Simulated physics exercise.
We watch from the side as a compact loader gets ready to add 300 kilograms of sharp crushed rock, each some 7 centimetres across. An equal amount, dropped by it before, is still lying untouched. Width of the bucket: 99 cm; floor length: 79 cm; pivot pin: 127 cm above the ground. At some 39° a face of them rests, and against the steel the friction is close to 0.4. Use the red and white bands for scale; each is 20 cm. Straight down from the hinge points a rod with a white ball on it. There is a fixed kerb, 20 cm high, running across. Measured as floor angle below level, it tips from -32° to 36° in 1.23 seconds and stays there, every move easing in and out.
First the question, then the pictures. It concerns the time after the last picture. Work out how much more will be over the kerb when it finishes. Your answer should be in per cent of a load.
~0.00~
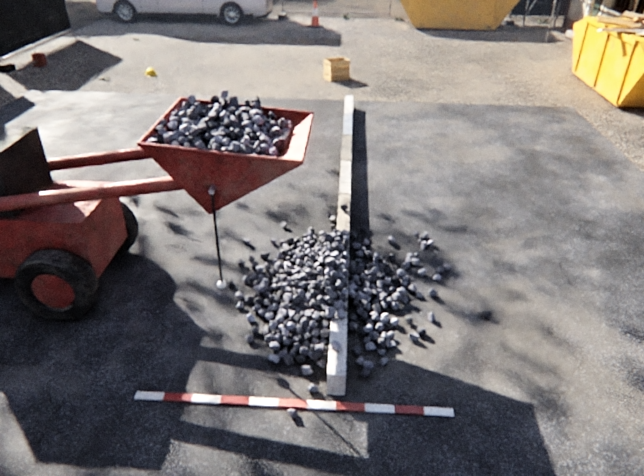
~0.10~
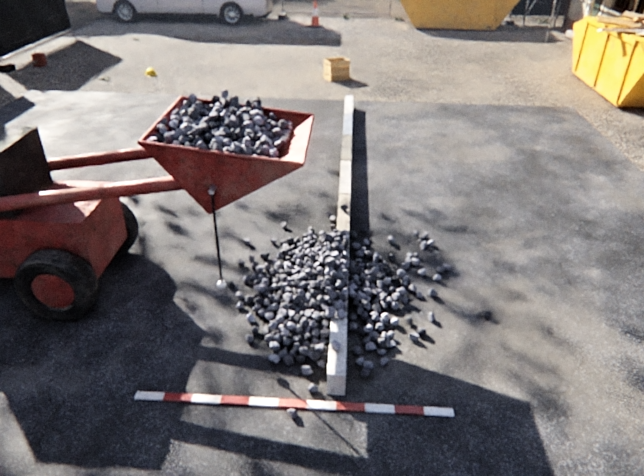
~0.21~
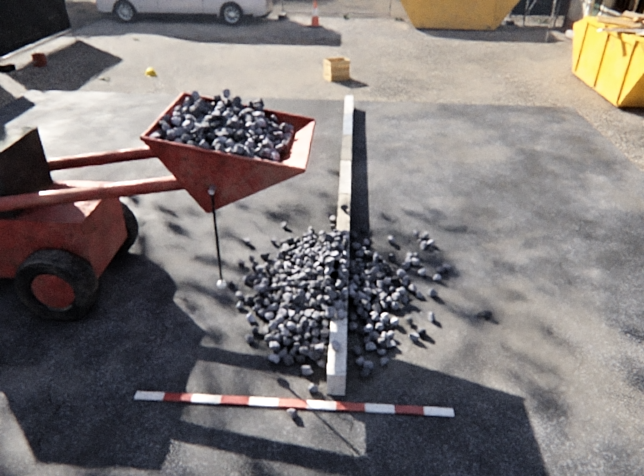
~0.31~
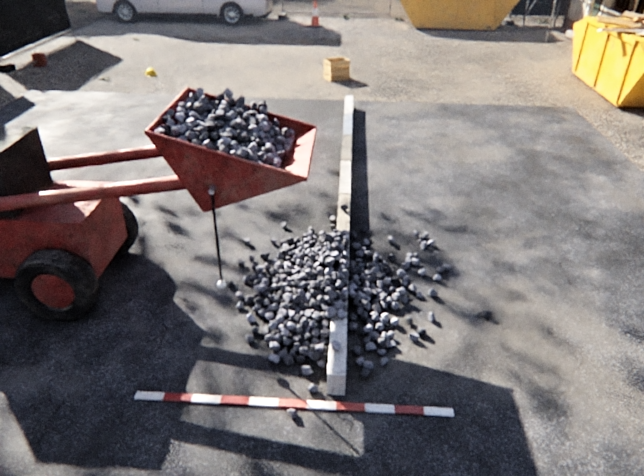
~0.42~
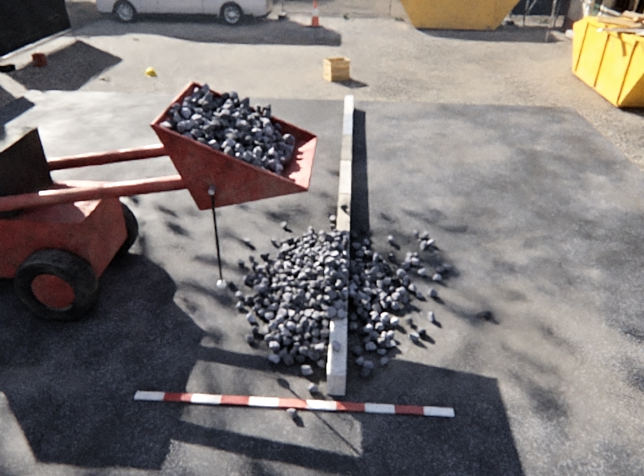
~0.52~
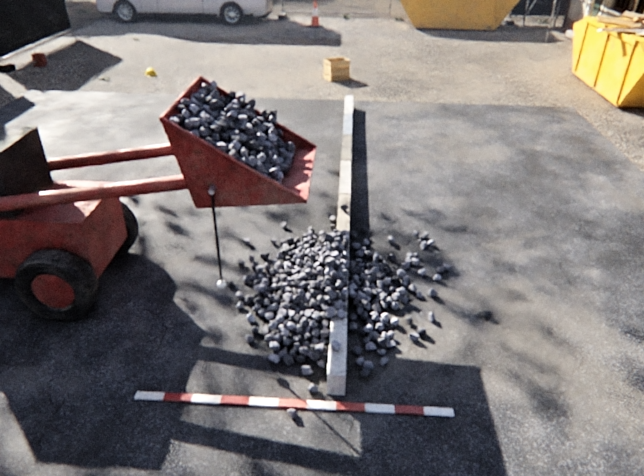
Around 40 out of 100.
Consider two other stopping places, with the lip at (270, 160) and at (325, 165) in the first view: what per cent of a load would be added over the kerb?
Roughly 5 per cent, then 75 per cent.
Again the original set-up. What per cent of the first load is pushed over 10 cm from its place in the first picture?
Some 5 percent, give or take.
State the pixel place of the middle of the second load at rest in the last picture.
I'd say close to (325, 280).
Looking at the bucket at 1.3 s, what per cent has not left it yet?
Around 65 in a hundred.
After 0.9 s the floor is at 25°; in per cent of one load, 99 in the bucket, 79 on this side of the kerb, 22 over the kerb; the foremost stones are at (439, 267).
After 1.3 s the floor is at 36°; in per cent of one load, 65 in the bucket, 113 on this side of the kerb, 22 over the kerb; the foremost stones are at (439, 267).
After 1.7 s the floor is at 36°; in per cent of one load, 22 in the bucket, 146 on this side of the kerb, 32 over the kerb; the foremost stones are at (439, 267).
After 4.2 s the floor is at 36°; in per cent of one load, 0 in the bucket, 138 on this side of the kerb, 62 over the kerb; the foremost stones are at (469, 301). Net gain over the kerb, 40.
